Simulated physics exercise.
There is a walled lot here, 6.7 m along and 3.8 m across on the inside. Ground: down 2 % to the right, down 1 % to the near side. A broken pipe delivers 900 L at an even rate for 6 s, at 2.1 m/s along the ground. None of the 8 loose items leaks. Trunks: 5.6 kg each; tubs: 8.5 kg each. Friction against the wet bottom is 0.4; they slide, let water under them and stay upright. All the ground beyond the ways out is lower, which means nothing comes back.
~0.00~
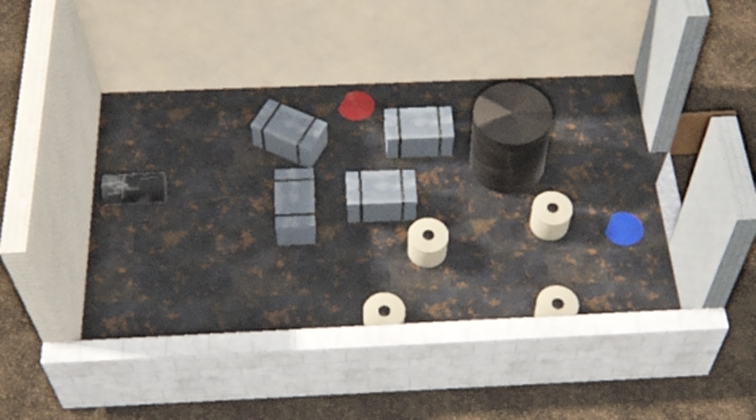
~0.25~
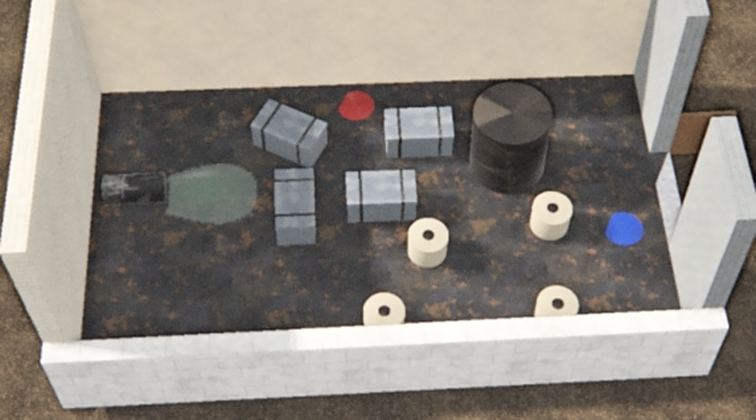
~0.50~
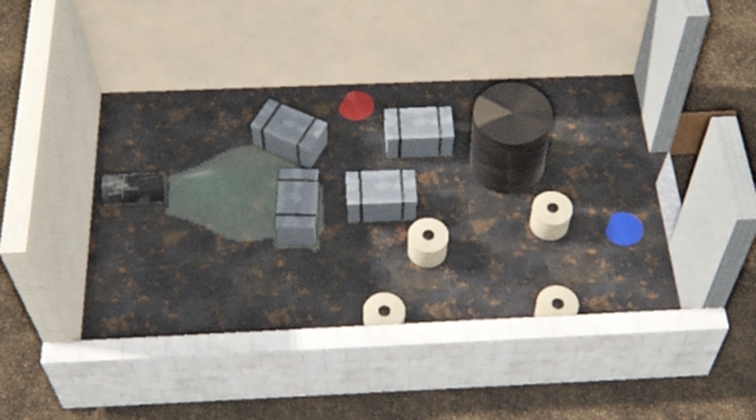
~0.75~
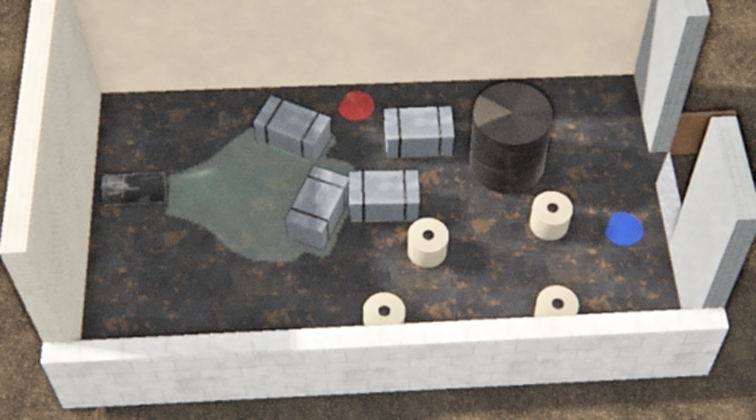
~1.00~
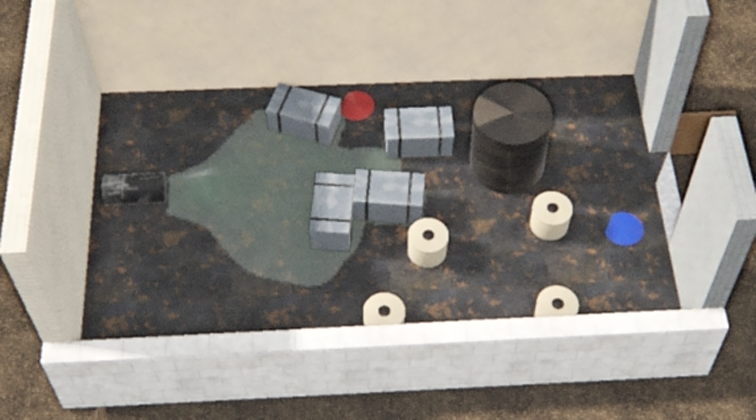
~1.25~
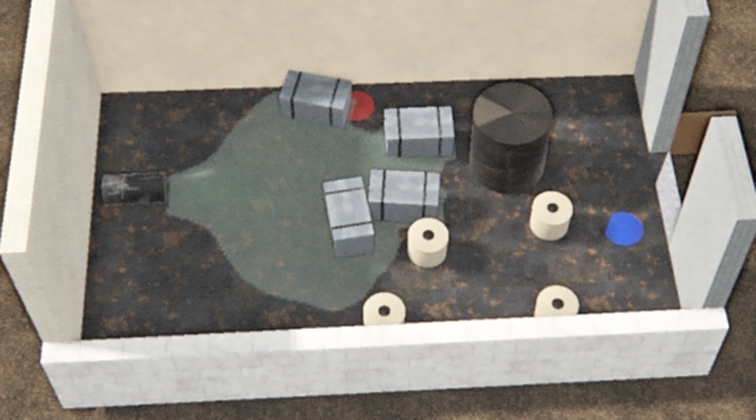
In a walled lot, greenish water pours from a broken pipe on the left and spreads rightward among grey trunks, pushing one against its neighbour and nudging it along, while another slides toward the far wall beside a red patch.
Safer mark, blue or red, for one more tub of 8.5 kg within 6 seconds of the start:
Mark blue.
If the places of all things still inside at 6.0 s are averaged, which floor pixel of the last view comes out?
Mean floor pixel: About (604, 247).
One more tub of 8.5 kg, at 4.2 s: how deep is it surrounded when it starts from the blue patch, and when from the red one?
Roughly 1 cm and 7 cm.
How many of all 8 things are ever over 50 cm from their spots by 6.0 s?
8 of them.
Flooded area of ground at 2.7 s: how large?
I'd put it close to 13 m2.
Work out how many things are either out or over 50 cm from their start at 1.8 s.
By that time the total stands at 3.
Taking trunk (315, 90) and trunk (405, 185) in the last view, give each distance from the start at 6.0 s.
They sit 300 cm and 250 cm away, in the order given.
After 1.8 s on blue it would be 0 cm off in 0 cm of water; on red it would be 2 cm off in 2 cm of water.
After 2.7 s on blue it would be 0 cm off in 0 cm of water; on red it would be 39 cm off in 5 cm of water.
After 4.2 s on blue it would be 1 cm off in 1 cm of water; on red it would be 174 cm off in 7 cm of water.
After 6.0 s on blue it would be 1 cm off in 5 cm of water; on red it would be 253 cm off in 6 cm of water.
